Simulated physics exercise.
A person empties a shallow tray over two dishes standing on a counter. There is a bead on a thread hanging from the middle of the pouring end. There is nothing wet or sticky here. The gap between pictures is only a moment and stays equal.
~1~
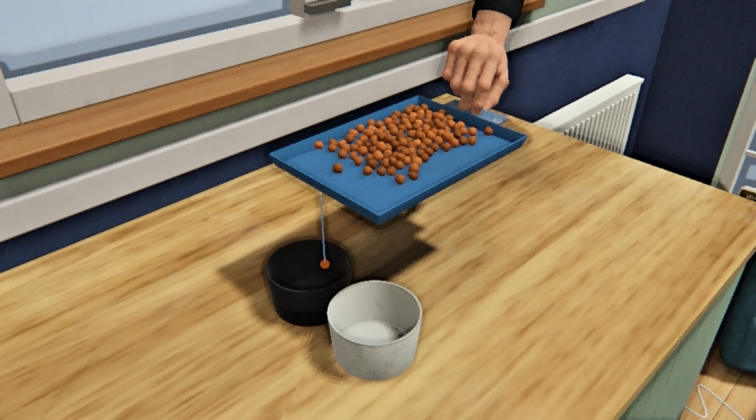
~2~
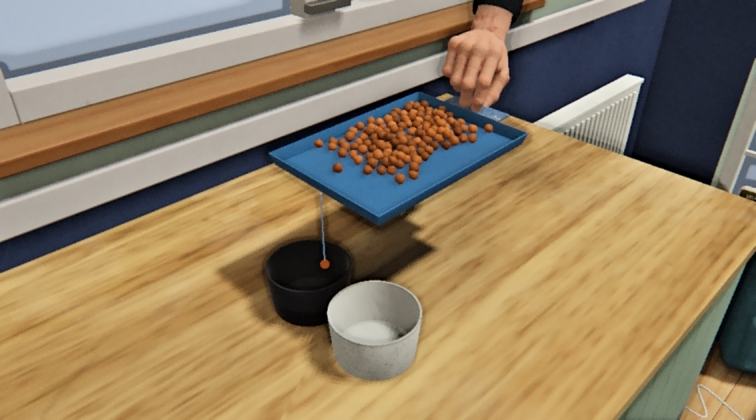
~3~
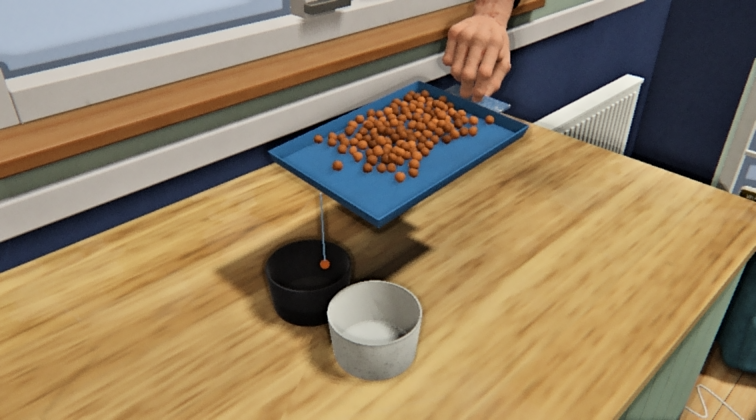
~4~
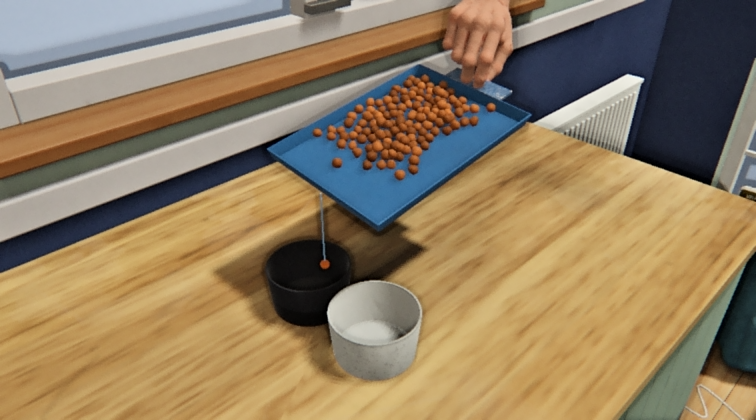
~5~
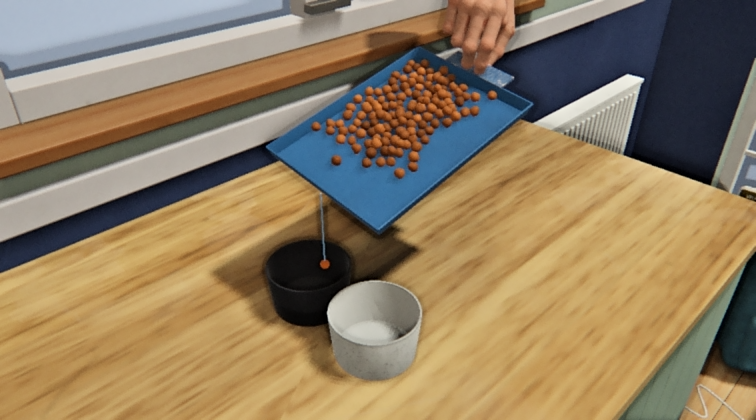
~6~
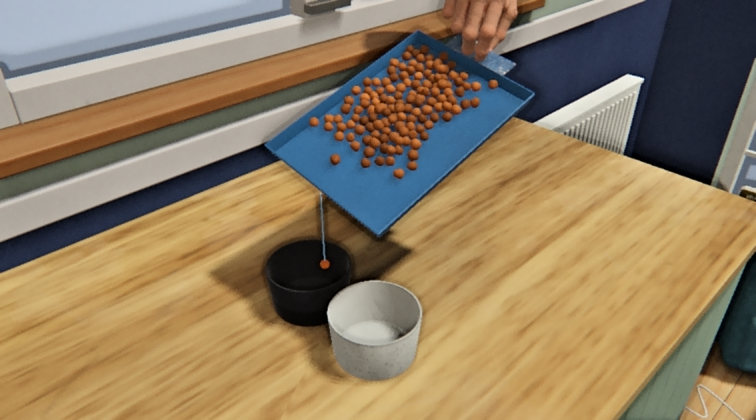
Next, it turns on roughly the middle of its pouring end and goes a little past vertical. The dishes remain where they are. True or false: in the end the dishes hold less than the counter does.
False.
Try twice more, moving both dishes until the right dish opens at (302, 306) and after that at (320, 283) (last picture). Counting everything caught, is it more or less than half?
Short of half, then Short of half.
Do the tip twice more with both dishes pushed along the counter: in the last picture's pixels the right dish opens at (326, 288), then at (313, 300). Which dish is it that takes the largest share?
Taking the places in turn, it's the right side and then the right side.
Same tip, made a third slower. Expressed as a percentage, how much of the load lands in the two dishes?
About 90 %.
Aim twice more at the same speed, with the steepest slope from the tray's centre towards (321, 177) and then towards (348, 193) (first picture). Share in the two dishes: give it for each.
Roughly 30 percent, then 40 percent.
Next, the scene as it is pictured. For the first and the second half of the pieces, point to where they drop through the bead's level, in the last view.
At (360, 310) for the first part, then at (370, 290) for the others.
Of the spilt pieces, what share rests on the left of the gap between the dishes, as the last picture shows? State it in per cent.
Near 80 per cent.
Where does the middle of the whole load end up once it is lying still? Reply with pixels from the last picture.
Close to (370, 348) in the last picture.
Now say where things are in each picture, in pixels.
Corners of the pouring end near (275, 154) and (379, 211), level; middle of the load near (408, 141), hazelnuts; left dish near (276, 299); right dish near (341, 351); bead on its thread near (325, 264), in the first picture.
Corners of the pouring end near (275, 153) and (379, 213), level; middle of the load near (408, 139), in the second picture.
Corners of the pouring end near (274, 151) and (379, 216), tipped barely, lowest at the right corner; middle of the load near (408, 133), in the third picture.
Corners of the pouring end near (273, 149) and (378, 220), tipped a little, lowest at the right corner; middle of the load near (408, 124), in the fourth picture.
Corners of the pouring end near (272, 146) and (378, 224), tipped clearly, lowest at the right corner; middle of the load near (408, 116), in the fifth picture.
Corners of the pouring end near (270, 144) and (378, 229), tipped clearly, lowest at the right corner; middle of the load near (400, 104); left dish near (276, 299); right dish near (341, 351), in the sixth picture.
Shortly afterwards, tray tipped steeply; the bulk on the tray; a little in the right dish; near a quarter in the air.
Next, tray tipped past a quarter turn; near a quarter on the tray; near half in the right dish; near a quarter outside both; a little in the air.
Some moments later, tray tipped past a quarter turn; the bulk in the right dish; near a quarter outside both.
In the end, tray tipped past a quarter turn; the bulk in the right dish; none at all in the left dish; near a quarter outside both.
